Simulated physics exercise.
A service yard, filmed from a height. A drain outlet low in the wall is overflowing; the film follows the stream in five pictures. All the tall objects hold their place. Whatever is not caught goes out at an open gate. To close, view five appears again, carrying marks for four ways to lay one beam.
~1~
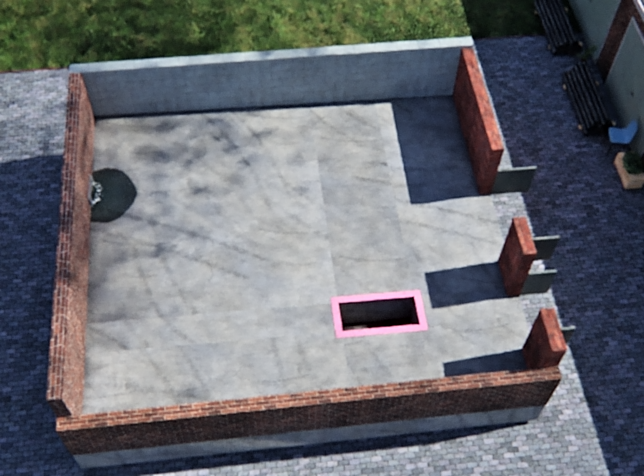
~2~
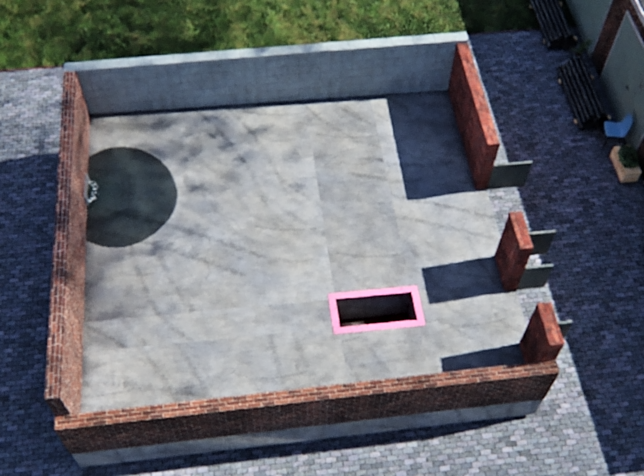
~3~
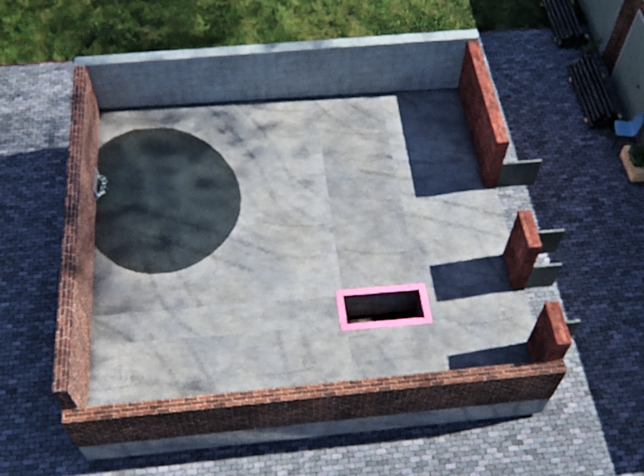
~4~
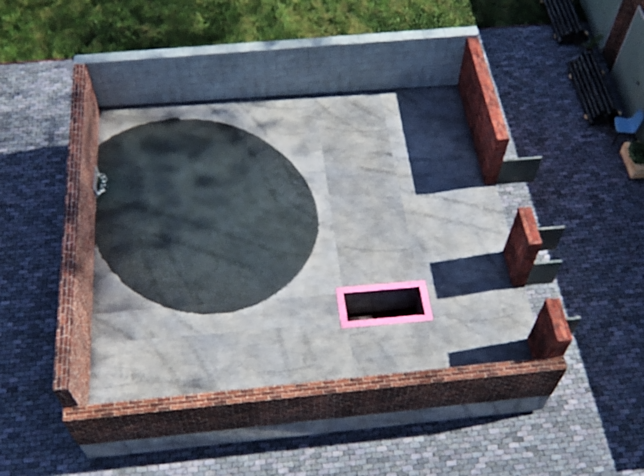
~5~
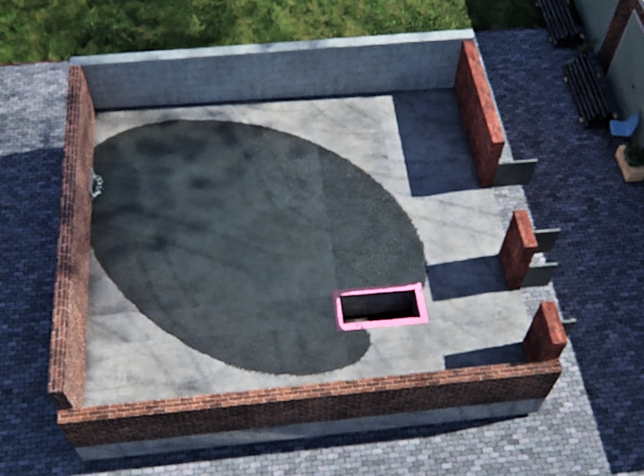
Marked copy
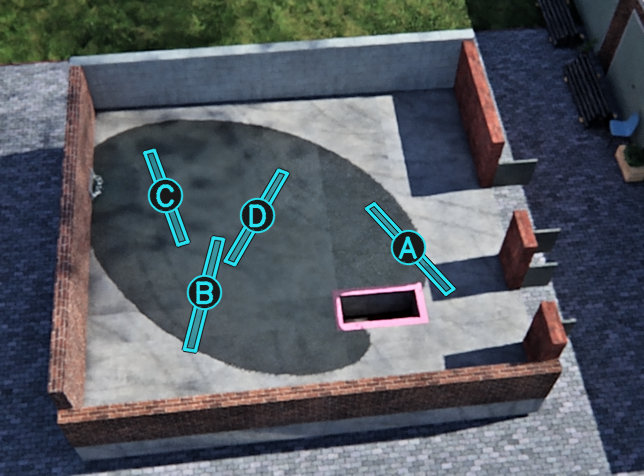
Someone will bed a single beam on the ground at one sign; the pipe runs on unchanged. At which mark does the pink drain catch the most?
Best: A.
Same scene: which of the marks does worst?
D.
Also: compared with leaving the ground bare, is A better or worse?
Position A is better.
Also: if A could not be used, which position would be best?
It is B.
On the marked copy, A from (370, 206) to (449, 291); B from (189, 350) to (218, 238); C from (149, 151) to (183, 243); D from (229, 262) to (283, 171).
With A, about 44 % of the stream runs into the pink drain, about 56 % out by the gates.
With B, about 24 % of the stream runs into the pink drain, about 75 % out by the gates.
With C, about 15 % of the stream runs into the pink drain, about 85 % out by the gates.
With D, about 8 % of the stream runs into the pink drain, about 92 % out by the gates.
